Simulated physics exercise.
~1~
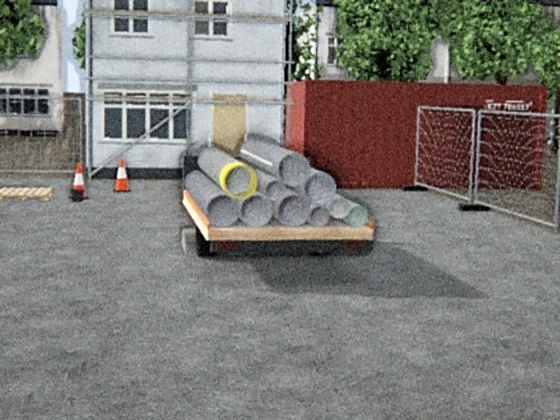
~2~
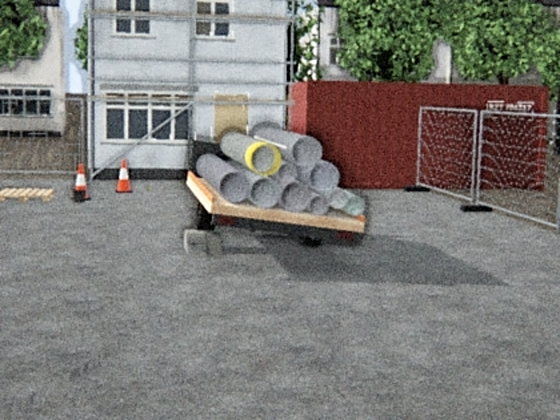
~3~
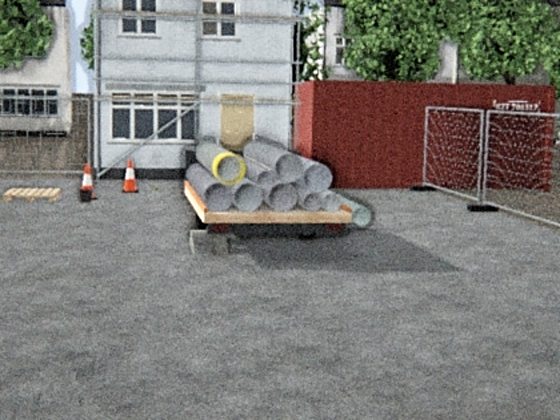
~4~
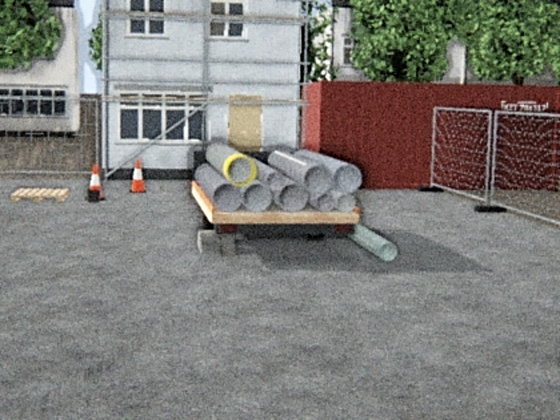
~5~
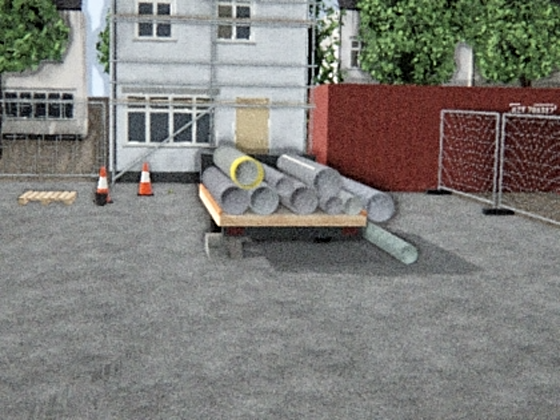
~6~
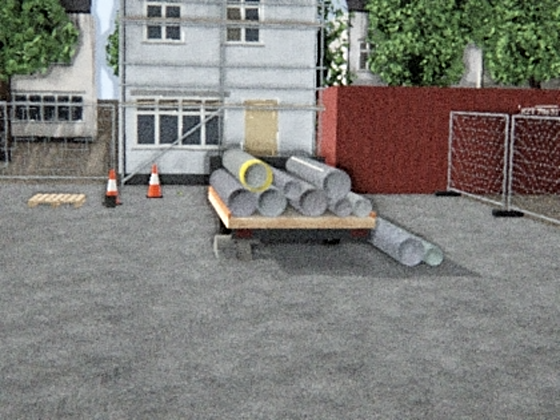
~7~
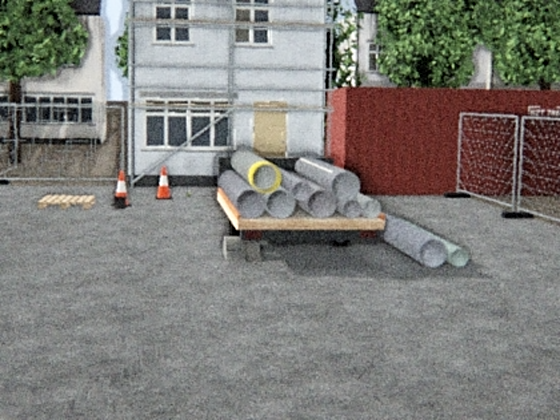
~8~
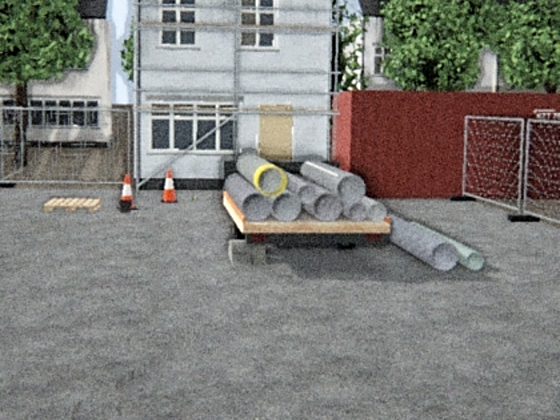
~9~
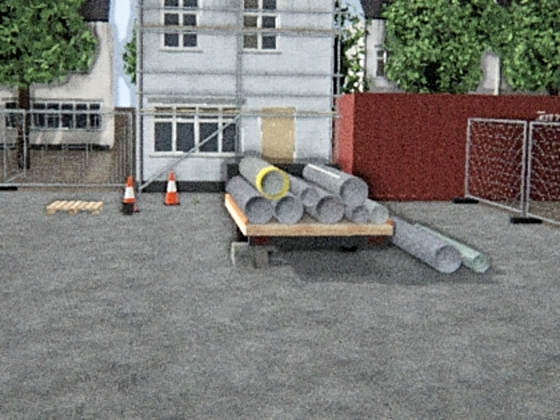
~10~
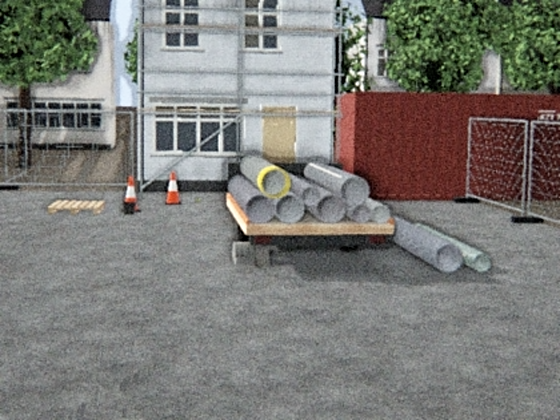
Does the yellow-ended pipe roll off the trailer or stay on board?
The yellow-ended pipe stays on board, resting on top of other pipes on the trailer.
The footage shows a low trailer stacked with grey pipes, one yellow-ended, tilting to the right as its left wheel rises, then levelling. A greenish pipe and then a grey one roll off the right side onto the ground, while the yellow-ended pipe stays up on the stack.
